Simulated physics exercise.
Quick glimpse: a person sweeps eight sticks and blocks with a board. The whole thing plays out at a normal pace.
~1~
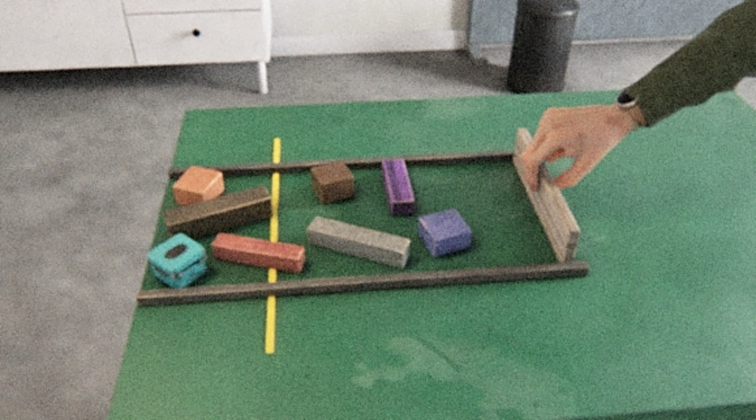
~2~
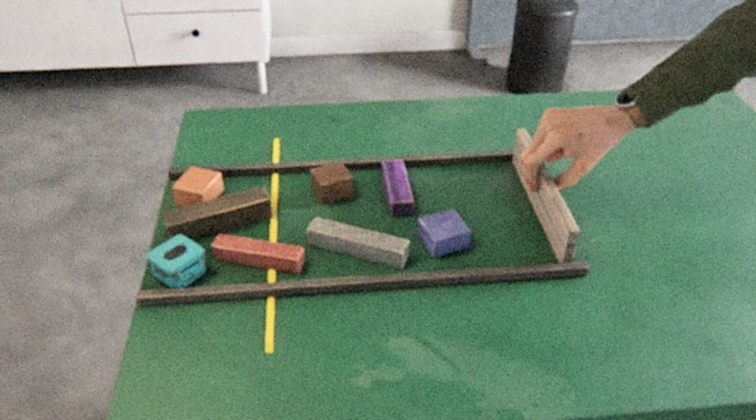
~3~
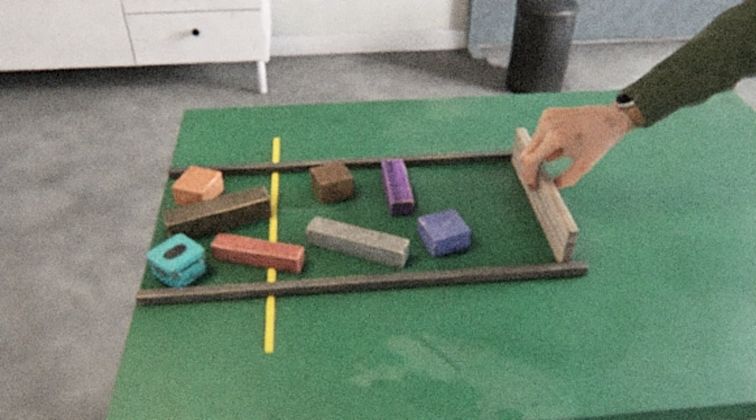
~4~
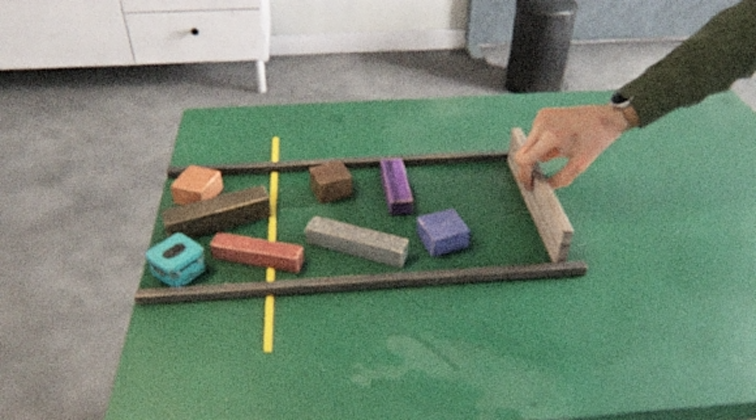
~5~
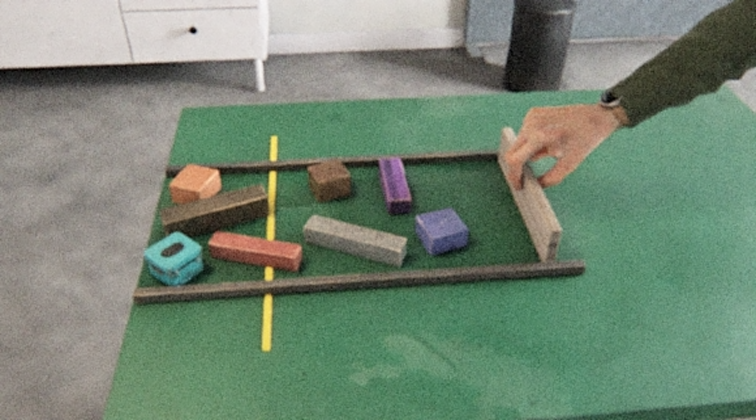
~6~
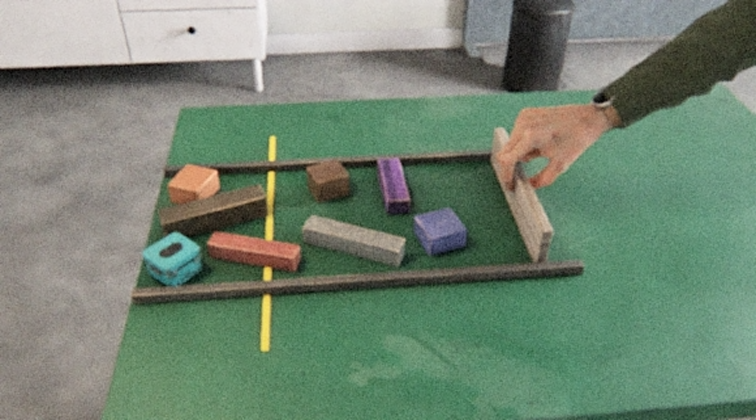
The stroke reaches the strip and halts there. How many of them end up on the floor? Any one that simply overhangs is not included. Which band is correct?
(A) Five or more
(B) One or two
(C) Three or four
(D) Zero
(D) Zero.
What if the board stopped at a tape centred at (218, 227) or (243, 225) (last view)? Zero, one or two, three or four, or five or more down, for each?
Place by place: Three or four, then just one or two.
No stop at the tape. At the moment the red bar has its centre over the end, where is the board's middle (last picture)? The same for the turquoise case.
The middle is at (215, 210) when it's the red bar, and at (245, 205) when it's the turquoise case.
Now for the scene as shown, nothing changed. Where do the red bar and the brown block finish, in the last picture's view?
The red bar ends up near (196, 259), and the brown block near (230, 184).
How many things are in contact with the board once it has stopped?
It's touching 3 at the end.
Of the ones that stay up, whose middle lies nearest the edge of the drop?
The turquoise case is foremost.
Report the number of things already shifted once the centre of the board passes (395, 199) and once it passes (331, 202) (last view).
First position 3; second position 5.
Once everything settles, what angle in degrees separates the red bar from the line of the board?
It is near 50° out of line.
Early on, none off yet; turquoise case at rest near (174, 261); orange block at rest near (194, 186); black bar at rest near (214, 213).
Finally, the number that fall off is zero.
